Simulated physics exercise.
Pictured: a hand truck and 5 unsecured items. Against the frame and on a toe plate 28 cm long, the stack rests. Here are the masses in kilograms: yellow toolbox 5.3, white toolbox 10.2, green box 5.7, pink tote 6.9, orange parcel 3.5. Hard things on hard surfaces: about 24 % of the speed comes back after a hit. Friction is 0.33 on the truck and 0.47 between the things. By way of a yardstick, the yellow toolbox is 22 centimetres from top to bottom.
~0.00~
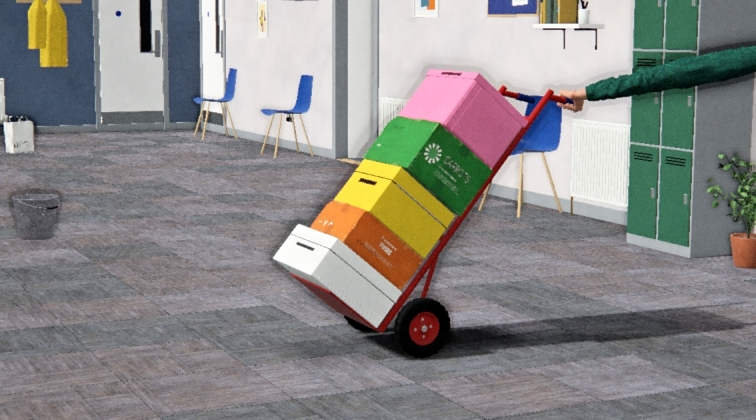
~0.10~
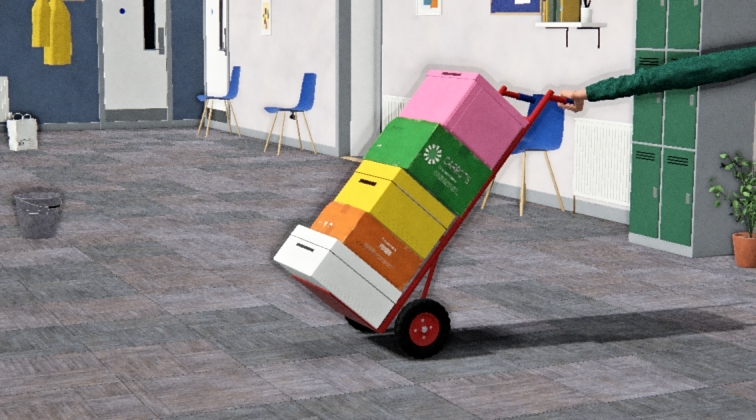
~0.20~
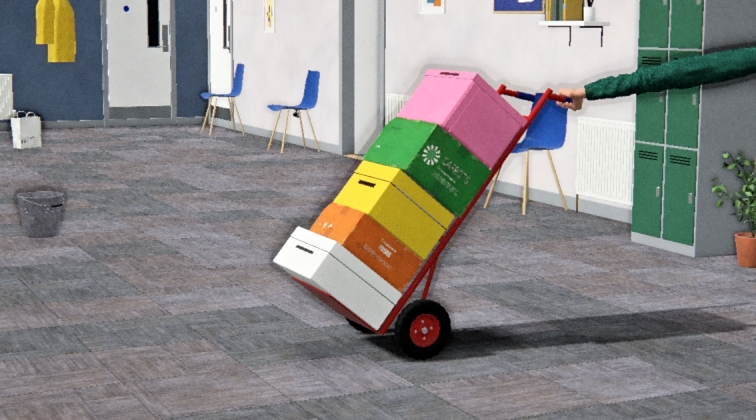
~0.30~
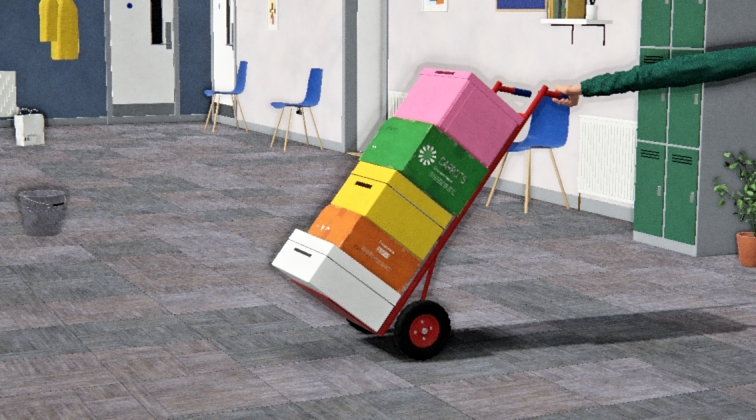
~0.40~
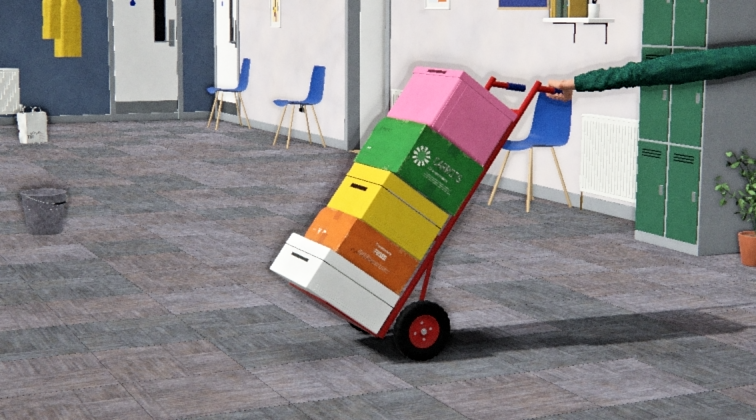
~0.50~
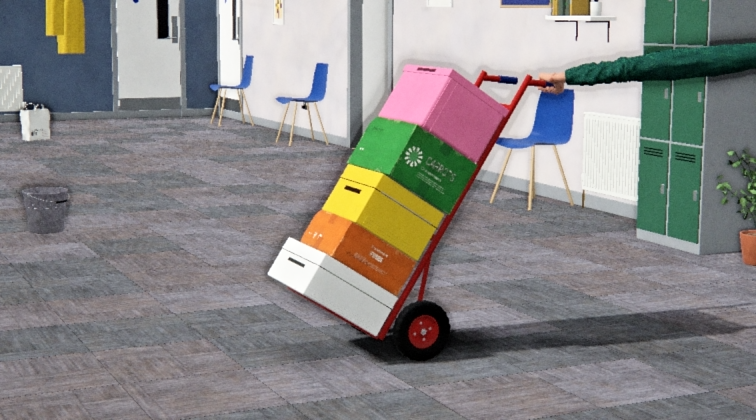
A red hand truck stacked with white, orange, yellow, green and pink boxes leaned back toward a green-sleeved arm on the right, then slowly tilted a little more upright as the hand held its handle.
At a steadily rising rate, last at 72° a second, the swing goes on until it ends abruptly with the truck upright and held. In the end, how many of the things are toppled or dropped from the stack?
The count is zero.
Around 1.00 s, truck 10° back.
Around 1.30 s, truck upright; yellow toolbox tipped 6° against what carries it near (319, 240); white toolbox tipped 6° against what carries it near (320, 329); pink tote tipped 6° against what carries it.
Around 1.70 s, truck upright; yellow toolbox tipped 6° against what carries it near (317, 241); white toolbox tipped 6° against what carries it near (320, 329); pink tote tipped 6° against what carries it.
Around 1.90 s, truck upright; pink tote shifted 3 cm.
Finally (2.4 s), all 5 still in place (within 10 cm). Final places as that camera would see them, yellow toolbox near (329, 242), white toolbox near (323, 330).
